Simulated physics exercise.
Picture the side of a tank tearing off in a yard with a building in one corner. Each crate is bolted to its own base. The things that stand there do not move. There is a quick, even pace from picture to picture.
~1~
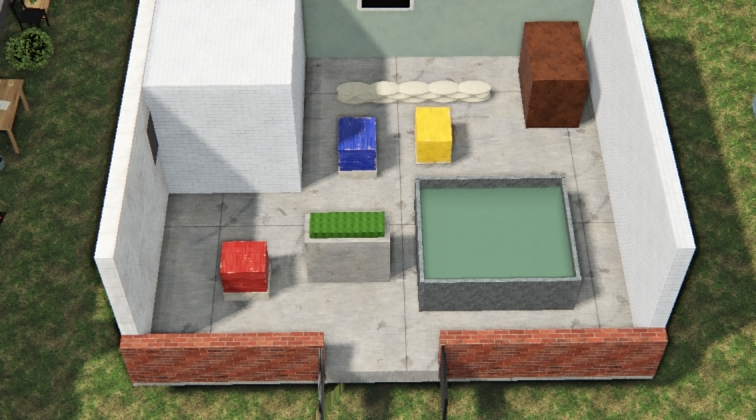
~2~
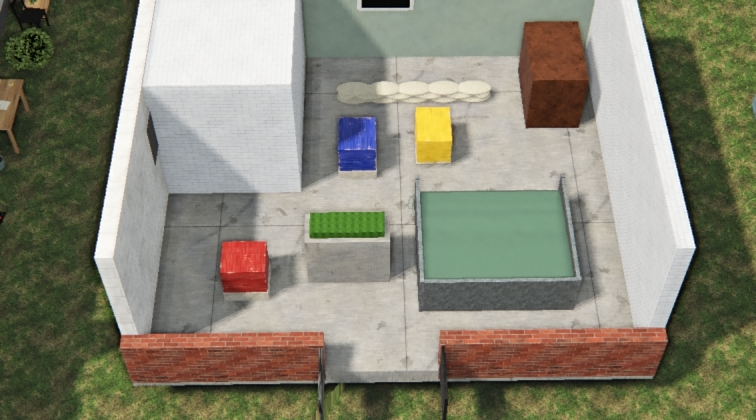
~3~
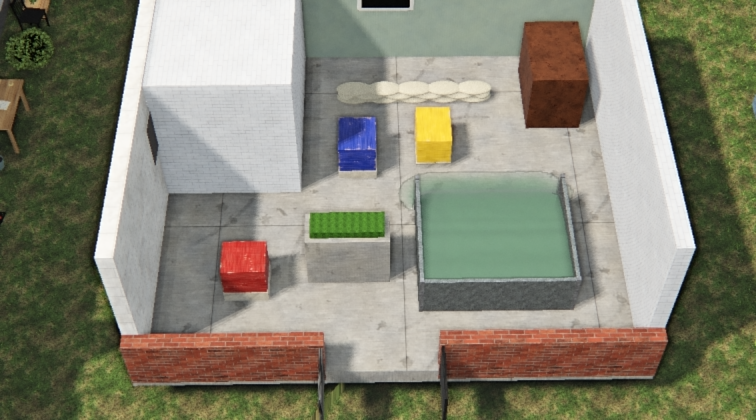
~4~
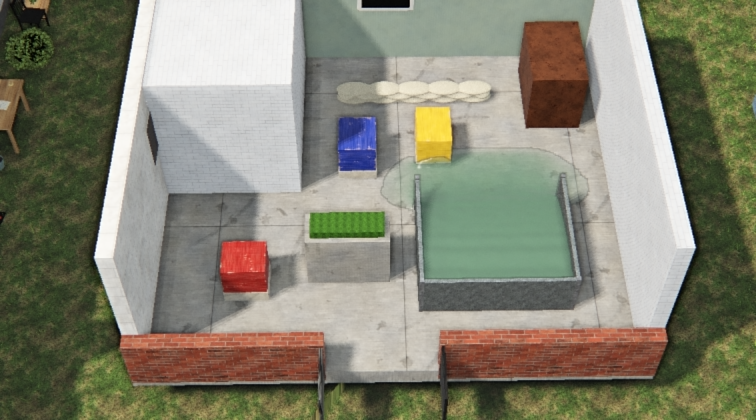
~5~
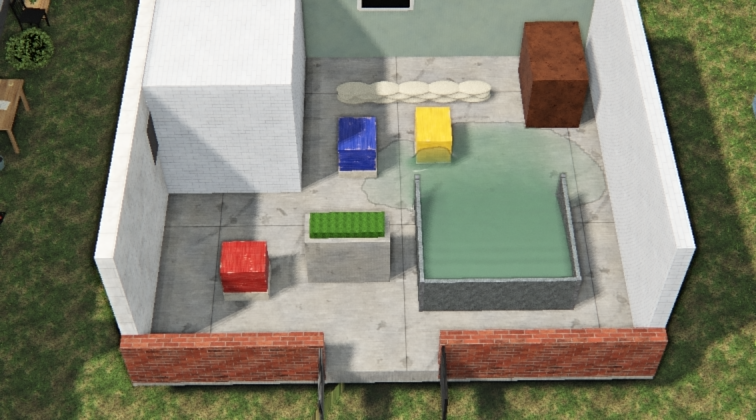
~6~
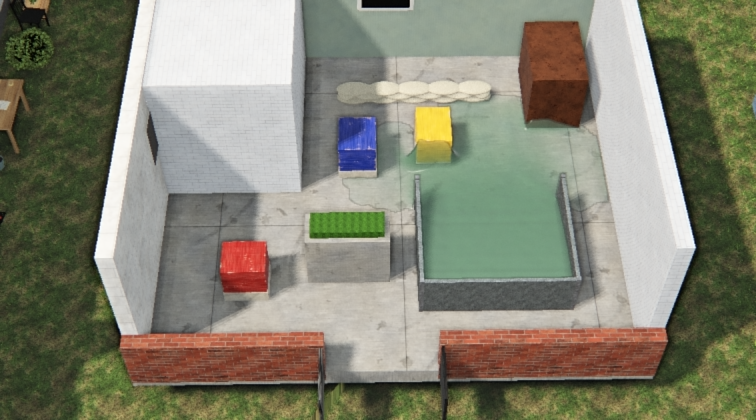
Green water pouring from the open far side of a grey tank, spreading across a walled yard around a yellow block.
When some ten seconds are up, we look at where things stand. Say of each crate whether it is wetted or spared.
The yellow crate is wetted, the red crate is spared, the blue crate is wetted.
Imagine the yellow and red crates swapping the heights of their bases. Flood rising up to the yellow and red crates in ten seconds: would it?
Then: Yellow takes water, red is soaked.
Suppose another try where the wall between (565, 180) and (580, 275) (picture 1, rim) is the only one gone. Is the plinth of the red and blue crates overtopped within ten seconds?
My reading: Red stays untouched, blue stays untouched.
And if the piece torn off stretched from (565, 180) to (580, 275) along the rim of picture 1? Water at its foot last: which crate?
Last in line is the blue-painted one.
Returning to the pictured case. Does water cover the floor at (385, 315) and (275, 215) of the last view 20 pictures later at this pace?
Clear, then swamped.
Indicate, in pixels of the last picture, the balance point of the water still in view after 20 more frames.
Around pixel (470, 156).
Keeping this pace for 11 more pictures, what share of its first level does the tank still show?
It works out to roughly 28 %.
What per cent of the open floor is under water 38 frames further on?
About 90 per cent.
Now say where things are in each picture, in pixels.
The tank at (495, 230) is whole and still, in the first frame.
Water pours out on the tank's far side and has run to a hidden place, in the second frame.
The front is at (567, 191), out from the gap on the tank's far side, in the third frame.
The front is at (389, 179), out from the gap on the tank's far side, in the fourth frame.
The front is at (586, 158), out from the gap on the tank's far side, in the fifth frame.
The front is at (520, 101), out from the gap on the tank's far side, in the sixth frame.
A moment on, water covers 35 % of the floor; the yellow crate water round its plinth, the red crate not reached, the blue crate water round its plinth.
Next, water covers 45 % of the floor; the yellow crate water round its plinth, the red crate not reached, the blue crate water round its plinth.
Then, water covers 70 % of the floor; the yellow crate water round its plinth, the red crate water round its plinth, the blue crate water round its plinth.
Later, water covers 90 % of the floor; the yellow crate water round its plinth, the red crate water round its plinth, the blue crate water round its plinth.
In the end, water covers 100 % of the floor; the yellow crate was topped, the red crate stayed above the water, the blue crate was topped.
